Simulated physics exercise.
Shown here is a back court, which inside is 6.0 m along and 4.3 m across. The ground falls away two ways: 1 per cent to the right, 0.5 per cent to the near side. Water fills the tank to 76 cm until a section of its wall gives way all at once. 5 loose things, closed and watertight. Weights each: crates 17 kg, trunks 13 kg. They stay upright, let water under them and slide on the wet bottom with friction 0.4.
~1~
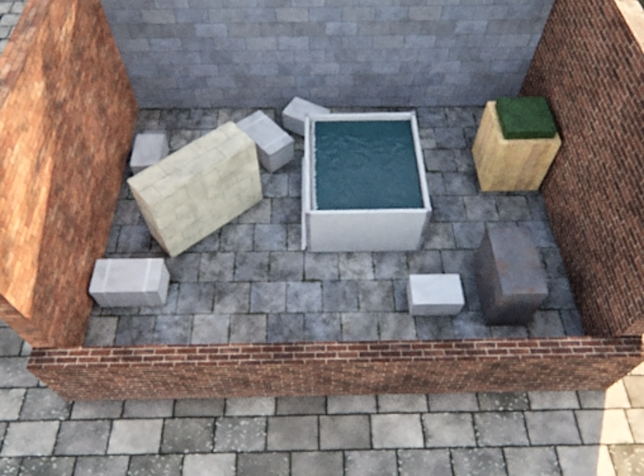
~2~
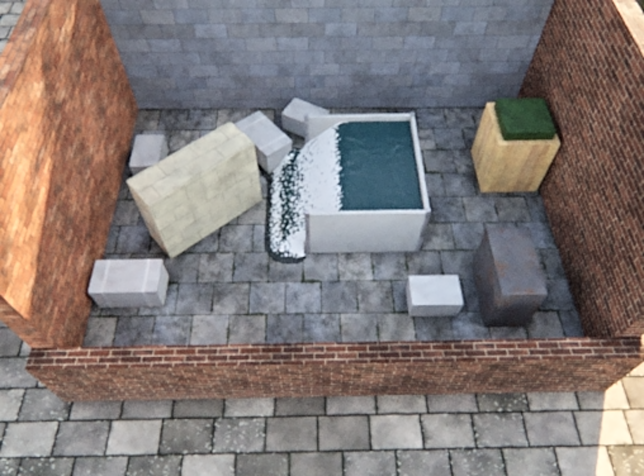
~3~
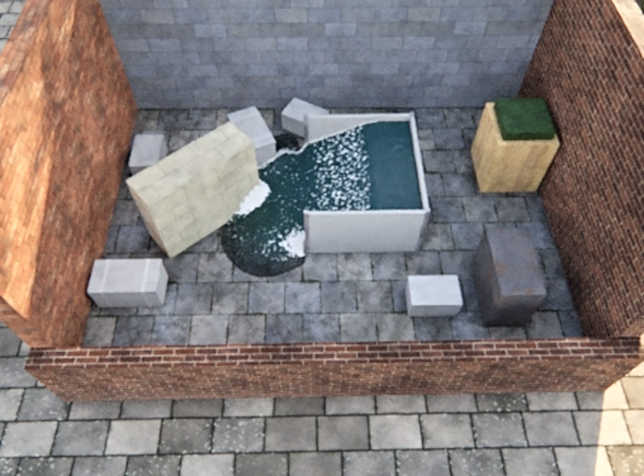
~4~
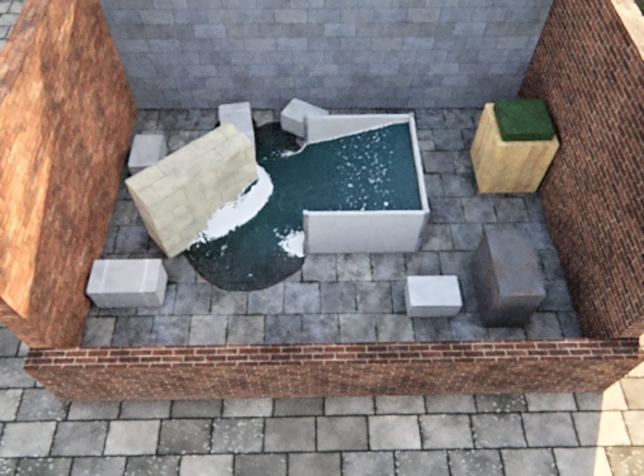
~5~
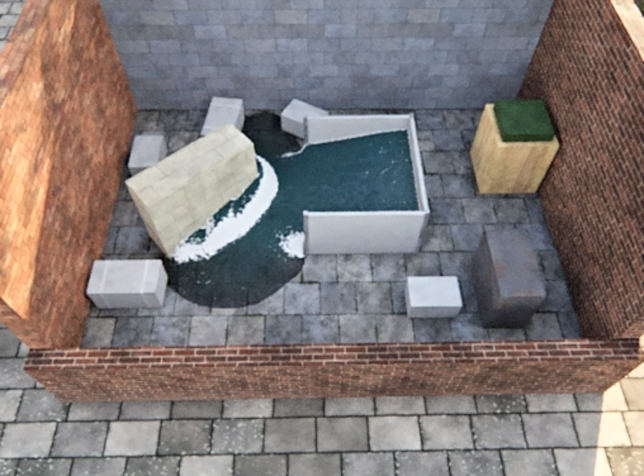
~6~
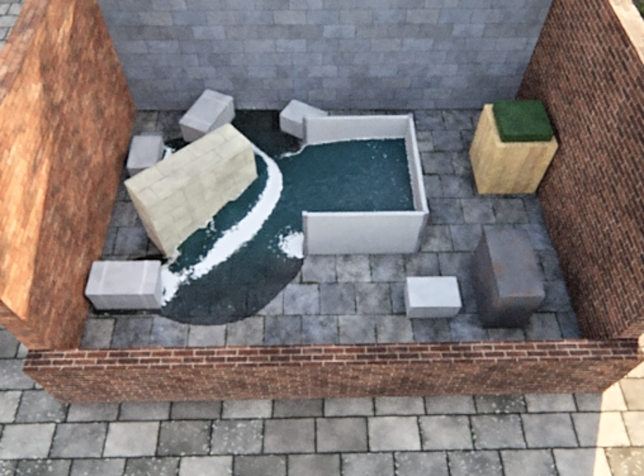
Water pours left out of a tank, spreads across a brick-walled court and shifts one block leftward.
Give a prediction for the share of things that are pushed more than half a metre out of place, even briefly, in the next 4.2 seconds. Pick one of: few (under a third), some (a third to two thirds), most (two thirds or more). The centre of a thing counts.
Most.
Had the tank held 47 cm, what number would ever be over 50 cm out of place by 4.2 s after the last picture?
Count: 3.
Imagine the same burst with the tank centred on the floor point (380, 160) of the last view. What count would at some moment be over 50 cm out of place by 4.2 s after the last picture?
4.
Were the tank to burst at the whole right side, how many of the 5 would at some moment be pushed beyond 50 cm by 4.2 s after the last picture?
That would give 3.
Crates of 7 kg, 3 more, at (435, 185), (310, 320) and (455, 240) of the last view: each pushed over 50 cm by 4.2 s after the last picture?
First falls shy, second exceeds it, third falls shy.
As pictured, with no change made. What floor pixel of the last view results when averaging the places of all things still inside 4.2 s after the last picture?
Around (287, 196).
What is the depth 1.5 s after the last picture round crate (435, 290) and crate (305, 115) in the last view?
Depth approx. 0 cm / 5 cm.
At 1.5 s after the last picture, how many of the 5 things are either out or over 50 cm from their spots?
I count 1 of them.
Then, 0.4 s after the last picture 1 of 5 are over 50 cm from their spots; 1 afloat.
Then, 1.5 s after the last picture 1 of 5 are over 50 cm from their spots; 3 afloat.
Then, 2.8 s after the last picture 3 of 5 are over 50 cm from their spots; 3 afloat.
Then, 4.2 s after the last picture 2 of 5 are over 50 cm from their spots, and 4 have been at some point; 3 afloat.
